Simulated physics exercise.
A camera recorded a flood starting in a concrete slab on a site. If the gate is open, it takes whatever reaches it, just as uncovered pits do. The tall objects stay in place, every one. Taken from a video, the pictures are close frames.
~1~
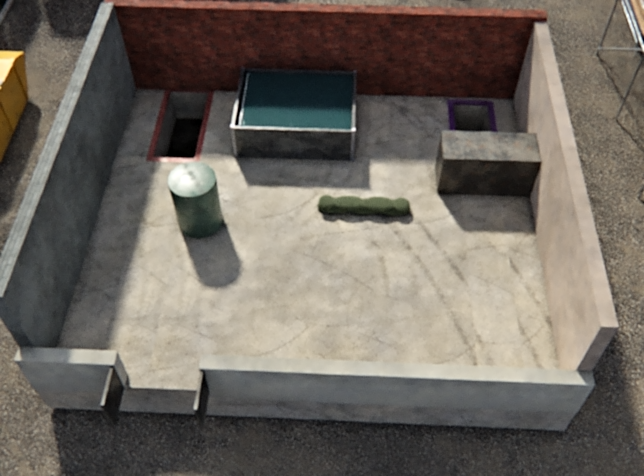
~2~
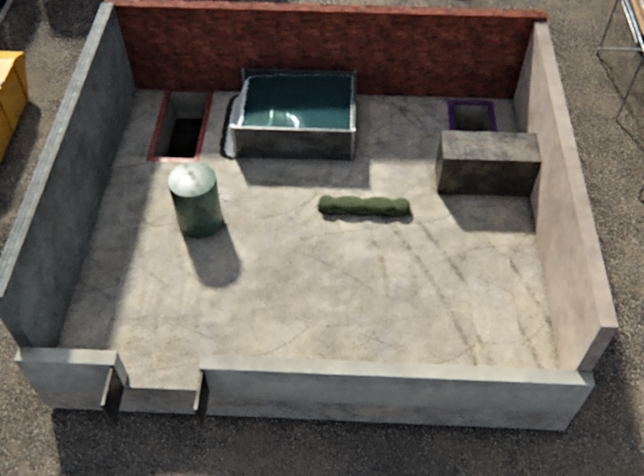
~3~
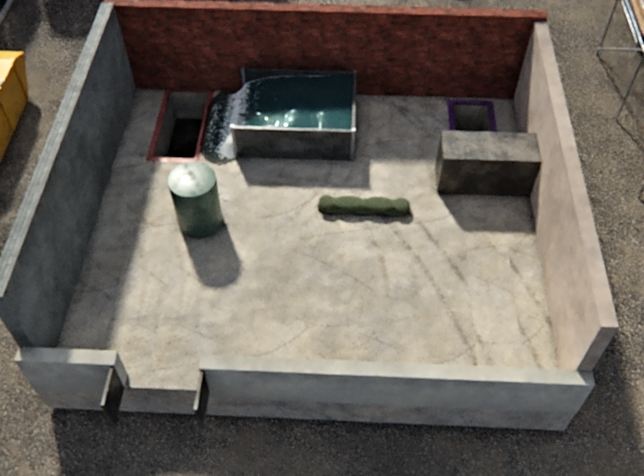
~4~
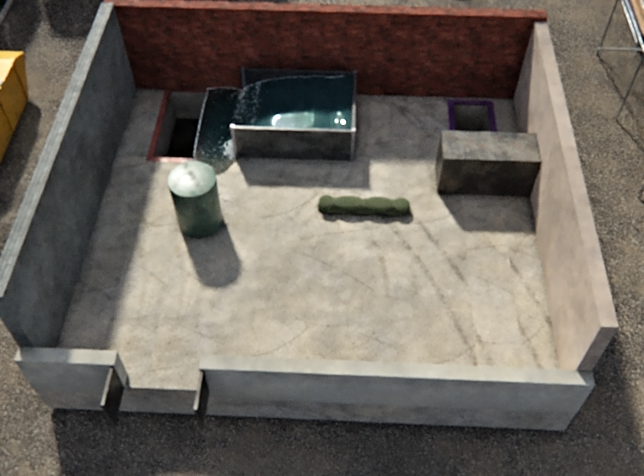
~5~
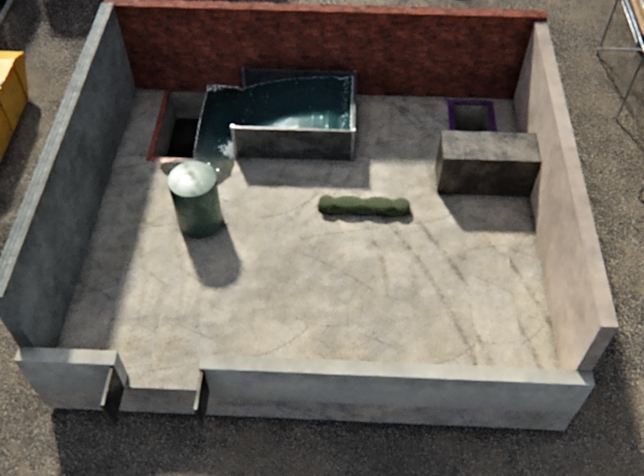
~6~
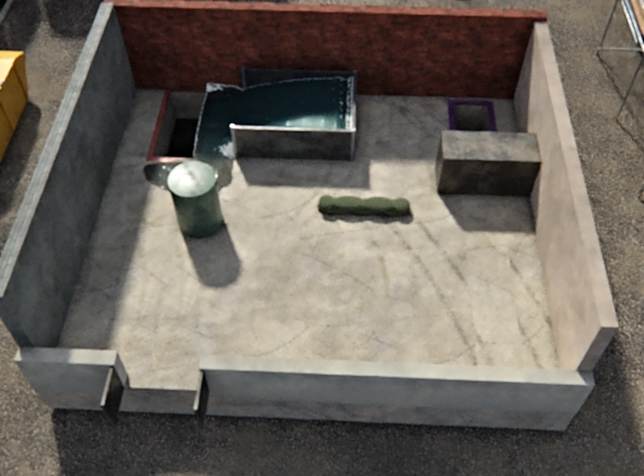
The clip opens on a walled concrete yard with a still, open tank of dark water near the red brick back wall. Water breaks out of the tank's left side, foams across the slab to the red-edged pit, then spreads forward around the back of the green cylinder as the tank's level lowers.
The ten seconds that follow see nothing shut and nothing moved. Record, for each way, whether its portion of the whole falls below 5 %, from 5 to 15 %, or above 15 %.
Recorded: The gate: Below 5 %; the purple pit: Below 5 %; the red pit: Above 15 %.
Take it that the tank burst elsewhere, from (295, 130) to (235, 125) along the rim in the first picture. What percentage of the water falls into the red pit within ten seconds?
That would be red at 6 percent.
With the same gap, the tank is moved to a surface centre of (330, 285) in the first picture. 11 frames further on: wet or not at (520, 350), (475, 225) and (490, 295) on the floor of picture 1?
Location one: Bone dry; location two: Bone dry; location three: Bone dry.
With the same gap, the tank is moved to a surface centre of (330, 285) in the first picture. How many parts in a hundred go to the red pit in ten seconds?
I'd put the red pit at 30 % of the whole.
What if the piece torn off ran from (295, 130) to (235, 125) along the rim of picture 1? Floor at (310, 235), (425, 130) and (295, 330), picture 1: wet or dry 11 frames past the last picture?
First point swamped, second point spared, third point swamped.
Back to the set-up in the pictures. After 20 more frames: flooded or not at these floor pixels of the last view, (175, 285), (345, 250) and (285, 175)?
Point 1: Unwetted; point 2: Unwetted; point 3: Unwetted.
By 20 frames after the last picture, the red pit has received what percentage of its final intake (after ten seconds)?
I'd put it at 80 percent.
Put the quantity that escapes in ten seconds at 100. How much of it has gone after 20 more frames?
I get 80 percent.
A moment on, water covers 10 % of the floor; the gate 0 %, the purple pit 0 %, the red pit 30 %.
Next, water covers 10 % of the floor; the gate 0 %, the purple pit 0 %, the red pit 52 %.
Then, water covers 15 % of the floor; the gate 0 %, the purple pit 0 %, the red pit 69 %.
Later, water covers 15 % of the floor; the gate 0 %, the purple pit 0 %, the red pit 81 %.
In the end, water covers 15 % of the floor; the gate 1 %, the purple pit 0 %, the red pit 87 %.
